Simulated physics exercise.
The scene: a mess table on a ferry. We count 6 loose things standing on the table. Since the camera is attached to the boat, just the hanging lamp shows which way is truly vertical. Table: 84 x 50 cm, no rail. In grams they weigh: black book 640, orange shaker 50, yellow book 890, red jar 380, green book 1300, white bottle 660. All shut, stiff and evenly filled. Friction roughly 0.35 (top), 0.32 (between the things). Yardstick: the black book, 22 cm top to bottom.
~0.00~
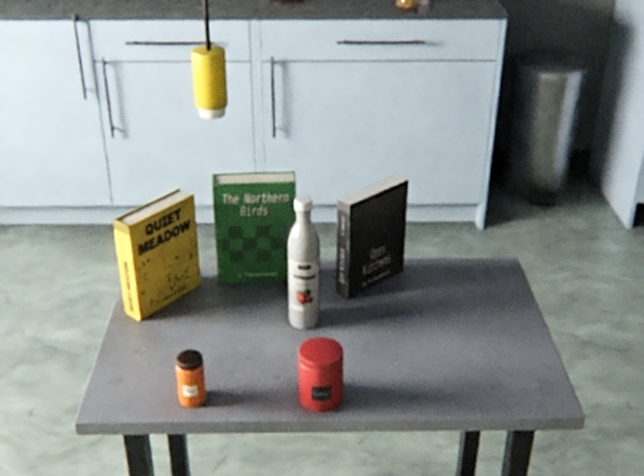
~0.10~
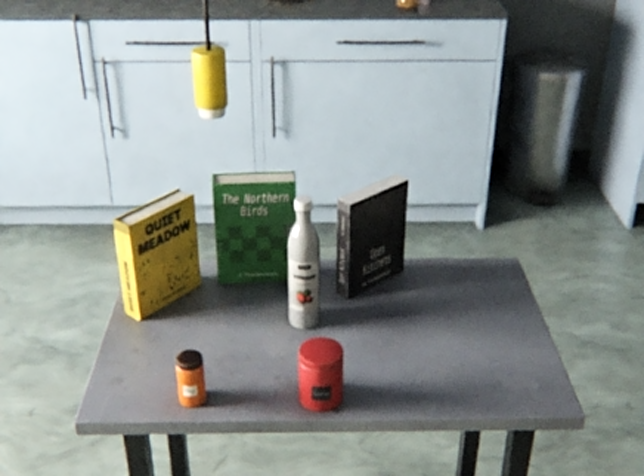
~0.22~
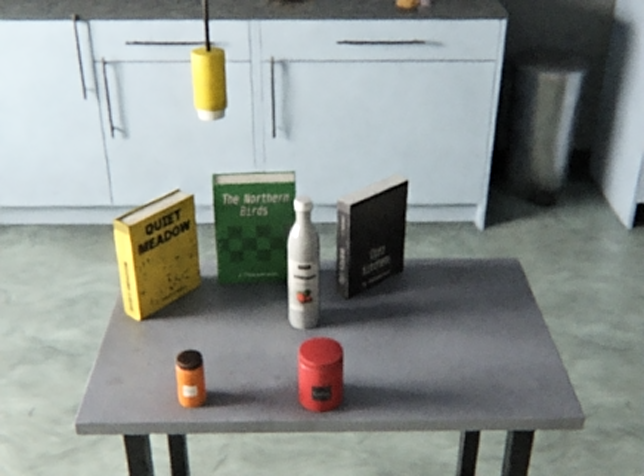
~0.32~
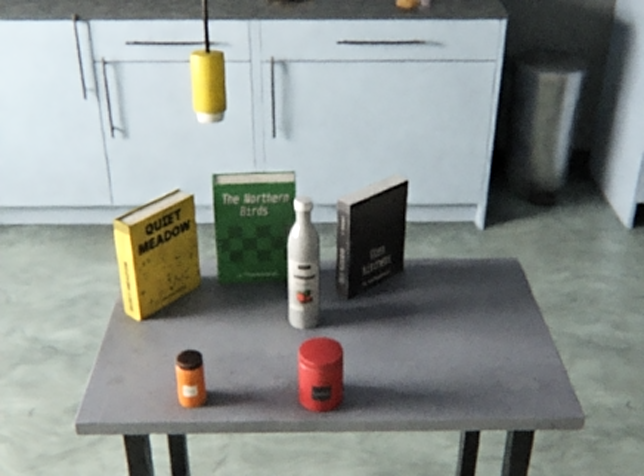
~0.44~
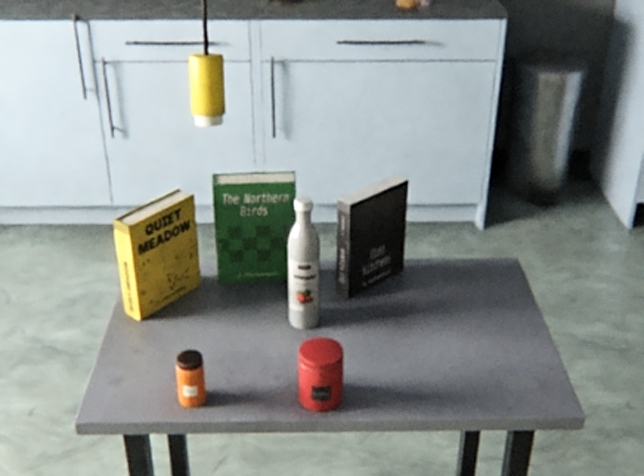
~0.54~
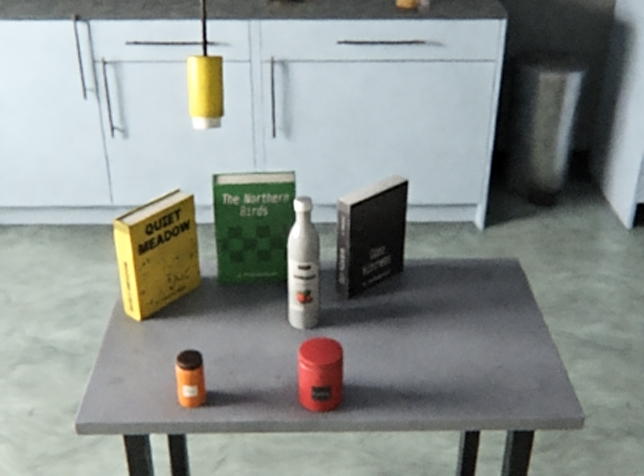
Ferry mess table with three books, a white bottle, red jar and orange shaker standing still, the yellow hanging lamp shifting slightly.
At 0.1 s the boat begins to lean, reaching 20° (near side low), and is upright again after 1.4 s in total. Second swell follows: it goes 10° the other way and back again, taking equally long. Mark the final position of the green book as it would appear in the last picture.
The green book finishes near (241, 333).
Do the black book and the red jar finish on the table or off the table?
The black book is kept in bounds, the red jar is not kept in bounds.
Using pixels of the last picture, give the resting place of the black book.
Around (431, 324).
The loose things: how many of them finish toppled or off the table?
The count is 5.
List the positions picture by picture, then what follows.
The first picture shows boat level; green book (256, 228); black book (372, 237).
The second picture shows boat level; yellow book (160, 254); red jar (321, 374).
The third picture shows heel 1°, near side down; white bottle (304, 262); black book (372, 237).
The fourth picture shows heel 4°, near side down; orange shaker (191, 378); yellow book (160, 254).
The fifth picture shows heel 10°, near side down; red jar (321, 374); white bottle (304, 262).
The sixth picture shows heel 14°, near side down; green book (256, 228); black book (372, 237).
After 0.94 s, heel 18°, near side down; green book tipped 57° from how it sat near (257, 269); black book tipped 48° from how it sat; white bottle tipped 35° from how it sat.
After 1.24 s, heel 6°, near side down; red jar now off the table; green book on its side near (241, 332); black book on its side.
After 1.44 s, boat level; green book on its side near (241, 333); black book on its side; white bottle on its side.
At rest (3.4 s), off the table, red jar; tipped over on the table, black book, yellow book, green book and white bottle; the last one in place, give or take 5 cm. In the last view, green book near (241, 333).
